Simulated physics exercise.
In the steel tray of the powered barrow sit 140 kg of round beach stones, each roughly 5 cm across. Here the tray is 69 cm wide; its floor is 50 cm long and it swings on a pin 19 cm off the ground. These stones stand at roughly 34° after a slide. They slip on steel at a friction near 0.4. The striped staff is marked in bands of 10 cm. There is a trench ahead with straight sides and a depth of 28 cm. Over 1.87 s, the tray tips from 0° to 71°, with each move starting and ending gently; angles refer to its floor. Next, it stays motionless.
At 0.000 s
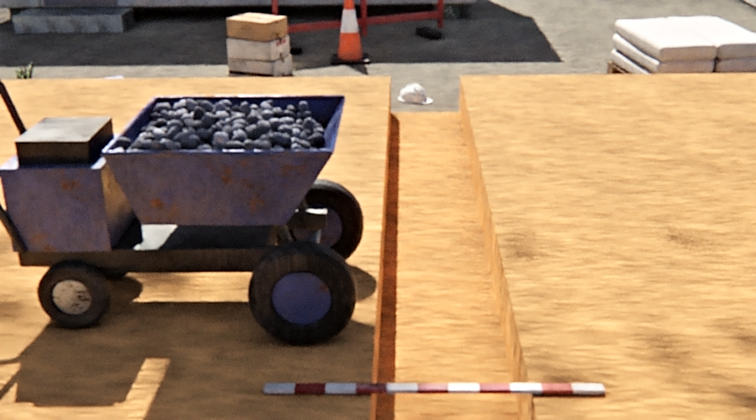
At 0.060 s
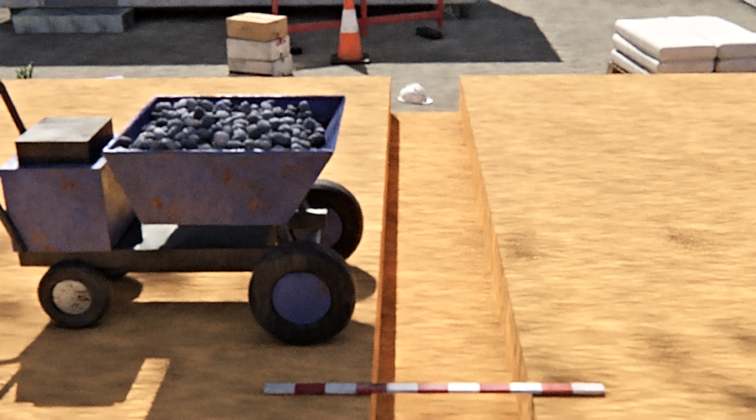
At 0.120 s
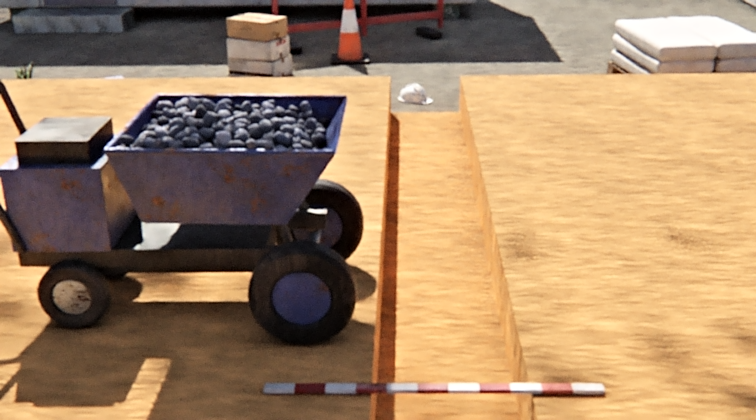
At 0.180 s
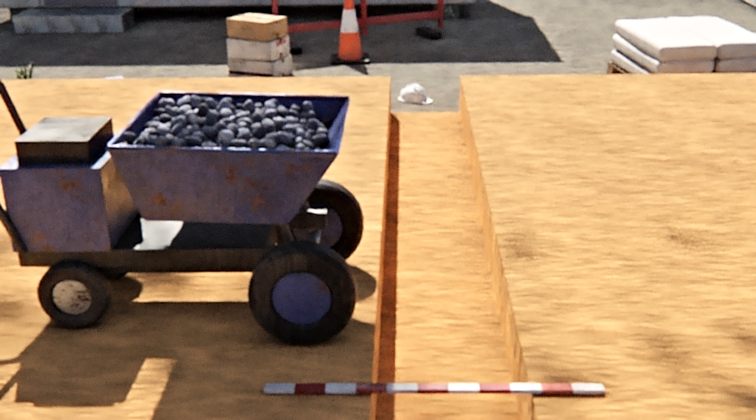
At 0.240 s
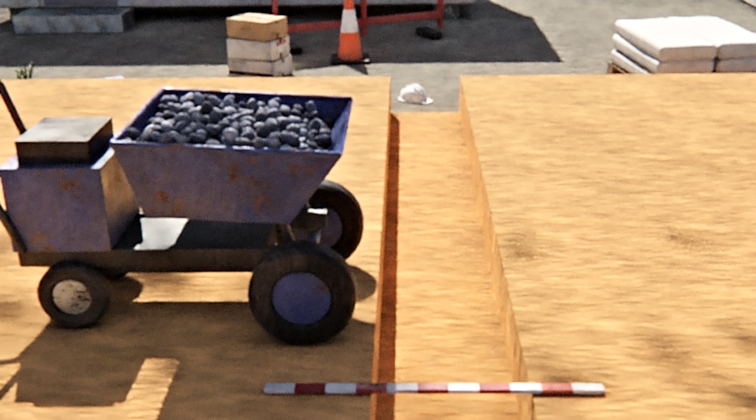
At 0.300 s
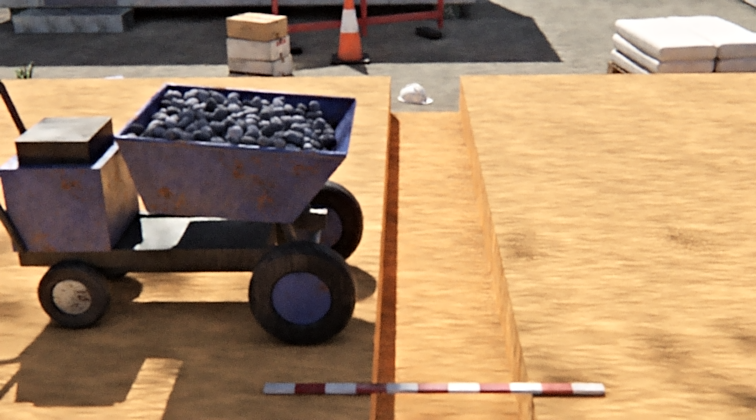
The clip shows a blue, rusty powered barrow loaded with dark rounded stones standing on sandy ground left of a straight-sided trench, its tray tilting slightly and slowly toward the right while the wheels stay still.
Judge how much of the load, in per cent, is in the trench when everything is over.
I judge it at about 68 per cent.
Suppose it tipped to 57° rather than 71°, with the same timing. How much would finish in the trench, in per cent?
With that change, near 50 per cent.
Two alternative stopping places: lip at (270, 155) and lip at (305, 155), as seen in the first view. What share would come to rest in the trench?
100 %, then 90 %.
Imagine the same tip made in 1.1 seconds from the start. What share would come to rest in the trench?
Then about 55 per cent.
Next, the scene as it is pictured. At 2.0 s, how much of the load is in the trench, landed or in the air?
35 per cent or so by then.
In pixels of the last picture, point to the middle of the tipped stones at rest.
I'd point somewhere around (490, 342).
After 1.4 s the floor is at 60°; 96 % in the tray, 4 % in the trench; the foremost stones are at (497, 269).
After 2.0 s the floor is at 71°; 40 % in the tray, 35 % in the trench, 26 % past the trench; the foremost stones are at (661, 318).
After 2.3 s the floor is at 71°; 19 % in the tray, 48 % in the trench, 33 % past the trench; the foremost stones are at (719, 298).
After 4.3 s the floor is at 71°; 0 % in the tray, 68 % in the trench, 32 % past the trench; the foremost stones are at (739, 290).
